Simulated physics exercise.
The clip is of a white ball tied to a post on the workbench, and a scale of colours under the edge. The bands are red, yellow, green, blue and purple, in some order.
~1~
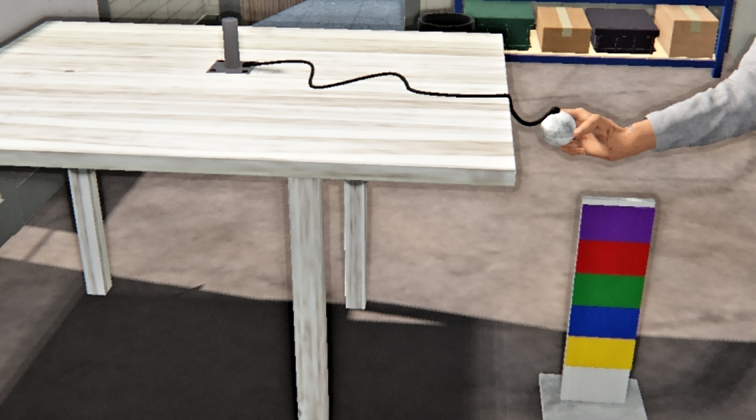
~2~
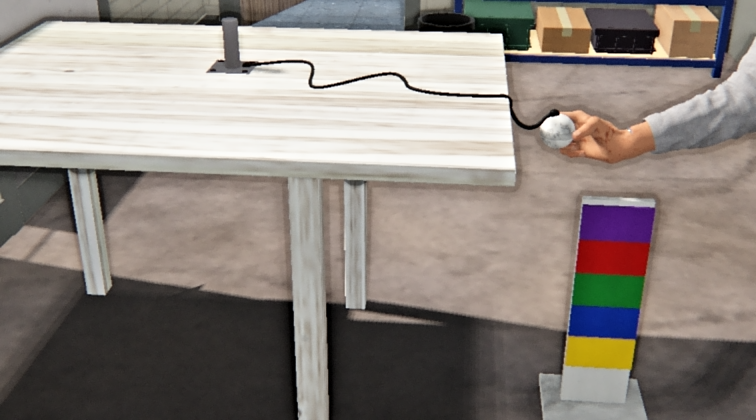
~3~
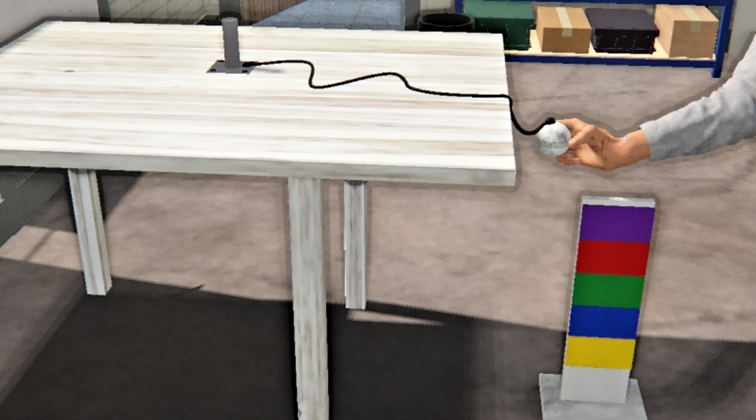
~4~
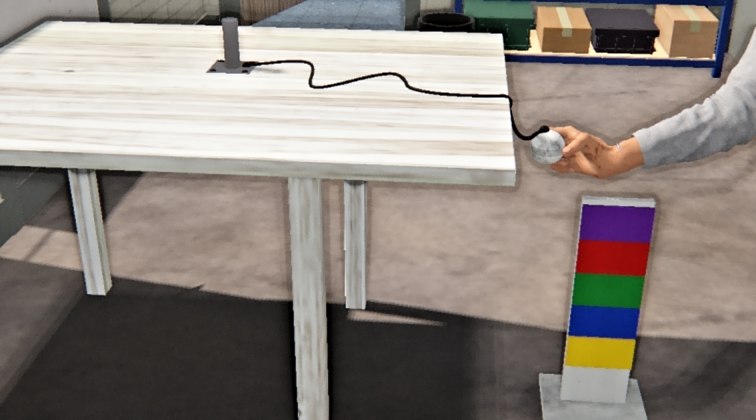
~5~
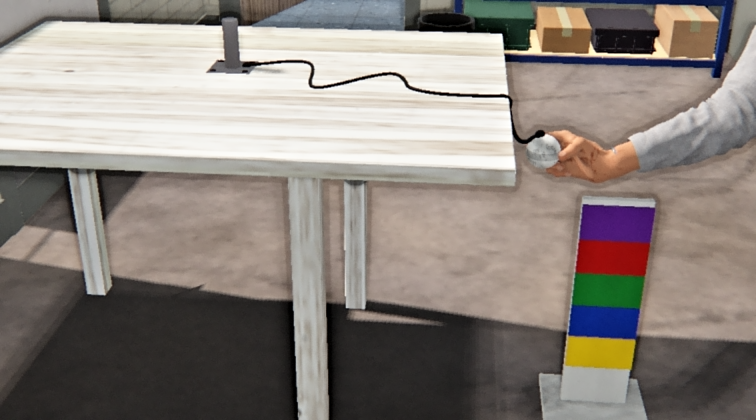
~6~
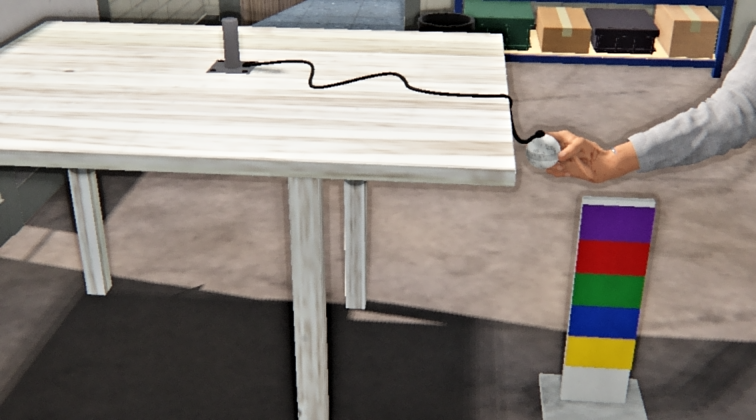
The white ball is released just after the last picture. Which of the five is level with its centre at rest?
At green.
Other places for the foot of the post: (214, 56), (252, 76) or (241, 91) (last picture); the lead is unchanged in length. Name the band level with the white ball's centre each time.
Taking them in turn: Red; blue; blue.
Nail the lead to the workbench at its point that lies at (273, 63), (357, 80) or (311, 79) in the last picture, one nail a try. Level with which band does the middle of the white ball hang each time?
Try by try: Green; purple; red.
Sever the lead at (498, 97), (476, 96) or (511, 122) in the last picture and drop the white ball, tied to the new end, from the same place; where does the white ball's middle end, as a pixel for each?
Near (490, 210), (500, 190) and (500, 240).
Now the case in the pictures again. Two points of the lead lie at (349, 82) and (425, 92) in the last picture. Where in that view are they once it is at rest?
Near (425, 83) and (509, 131).
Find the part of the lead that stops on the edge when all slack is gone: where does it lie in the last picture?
Near (406, 82).
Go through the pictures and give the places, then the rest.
In the first picture, white ball (558, 129); purple (617, 225); red (613, 259); green (608, 292); blue (604, 324); yellow (600, 354).
In the second picture, white ball (557, 131); lead through (283, 62) (311, 78) (359, 79) (408, 86) (490, 96).
In the third picture, white ball (554, 139).
In the fourth picture, white ball (548, 147); lead through (283, 62) (311, 78) (359, 79) (408, 86) (490, 96).
In the fifth picture, white ball (543, 152).
In the sixth picture, white ball (543, 152); lead through (283, 62) (311, 78) (359, 79) (408, 86) (490, 96).
A little later, ball near (501, 273); level with green.
Next, ball near (509, 279); level with green.
When it is over, ball near (500, 280); level with green. Its centre hangs level with the green band.
